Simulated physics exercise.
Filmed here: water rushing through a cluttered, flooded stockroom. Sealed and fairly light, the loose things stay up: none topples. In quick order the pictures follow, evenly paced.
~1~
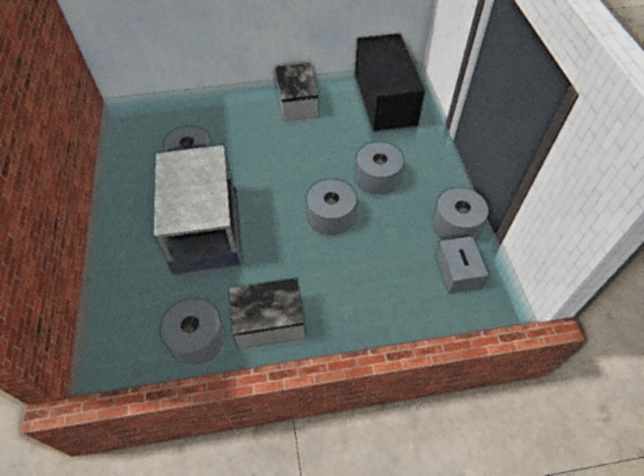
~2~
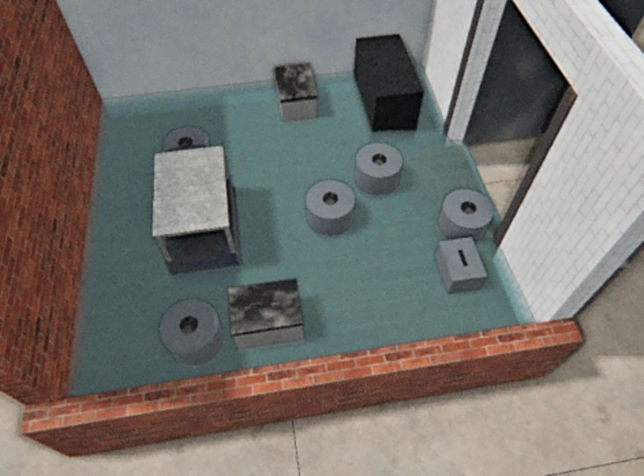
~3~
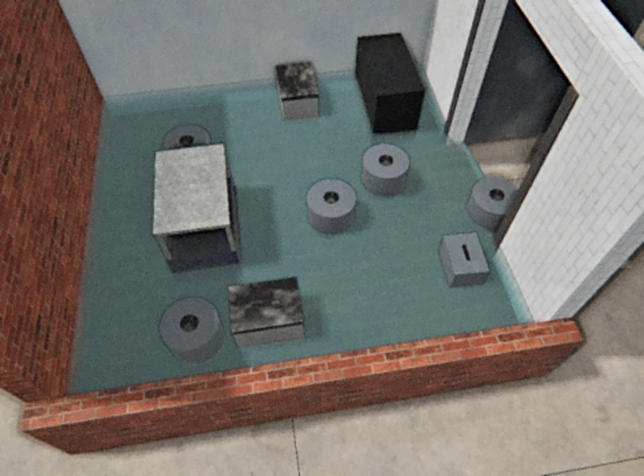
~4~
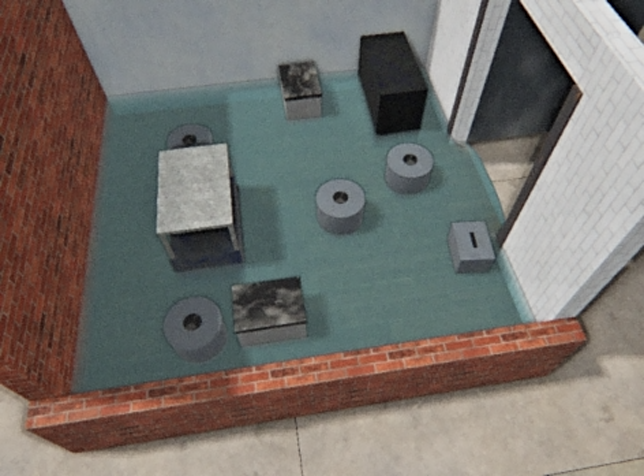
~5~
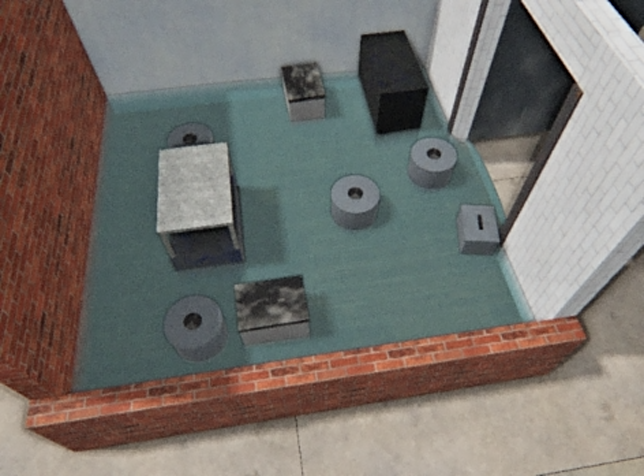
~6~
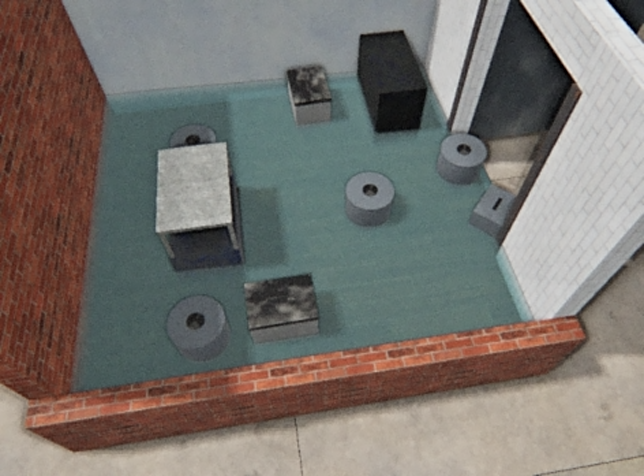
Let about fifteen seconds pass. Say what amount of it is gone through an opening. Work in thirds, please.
That would be two thirds or more.
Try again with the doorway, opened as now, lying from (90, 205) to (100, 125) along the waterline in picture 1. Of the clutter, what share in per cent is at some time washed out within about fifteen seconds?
That comes out at 60 in a hundred.
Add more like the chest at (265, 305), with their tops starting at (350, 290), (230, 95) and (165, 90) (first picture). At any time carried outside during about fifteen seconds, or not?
First copy escapes, second copy escapes, third copy doesn't escape.
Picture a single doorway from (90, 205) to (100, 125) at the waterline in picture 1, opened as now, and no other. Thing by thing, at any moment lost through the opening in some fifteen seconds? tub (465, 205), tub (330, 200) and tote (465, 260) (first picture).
In the order given: Remains, escapes, remains.
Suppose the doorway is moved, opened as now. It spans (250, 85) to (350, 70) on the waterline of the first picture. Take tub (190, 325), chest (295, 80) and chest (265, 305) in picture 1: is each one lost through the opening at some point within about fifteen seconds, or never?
Following that order: Remains behind; escaped; remains behind.
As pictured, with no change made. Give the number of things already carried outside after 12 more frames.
The number works out to 4.
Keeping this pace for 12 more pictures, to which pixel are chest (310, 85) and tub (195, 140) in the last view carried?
Look for them close to (452, 139) and (313, 165).
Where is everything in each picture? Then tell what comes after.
The first frame shows a tub at (380, 159) floats; a tote at (464, 258) floats; 0 of 8 have shifted.
The second frame shows a tub at (379, 160), afloat; a tote at (463, 258) floats; 1 of 8 have shifted.
The third frame shows a tub at (386, 161), afloat, close to its start; a tote at (466, 253), afloat, close to its start; 3 of 8 have shifted.
The fourth frame shows a tub at (410, 160) floats, close to its start; a tote at (473, 240) floats, close to its start; 4 of 8 have shifted.
The fifth frame shows a tub at (434, 154), afloat, a stride from its start; a tote at (480, 223) floats, a stride from its start; 4 of 8 have shifted.
The sixth frame shows a tub at (464, 150), afloat, a stride from its start; a tote at (497, 205) floats, a stride from its start; 6 of 8 have shifted.
A moment on, 3 of 8 are out; 5 afloat.
Next, 4 of 8 are out; 4 afloat.
Later, 6 of 8 are out; 2 afloat.
In the end, 8 of 8 are out; 0 afloat.
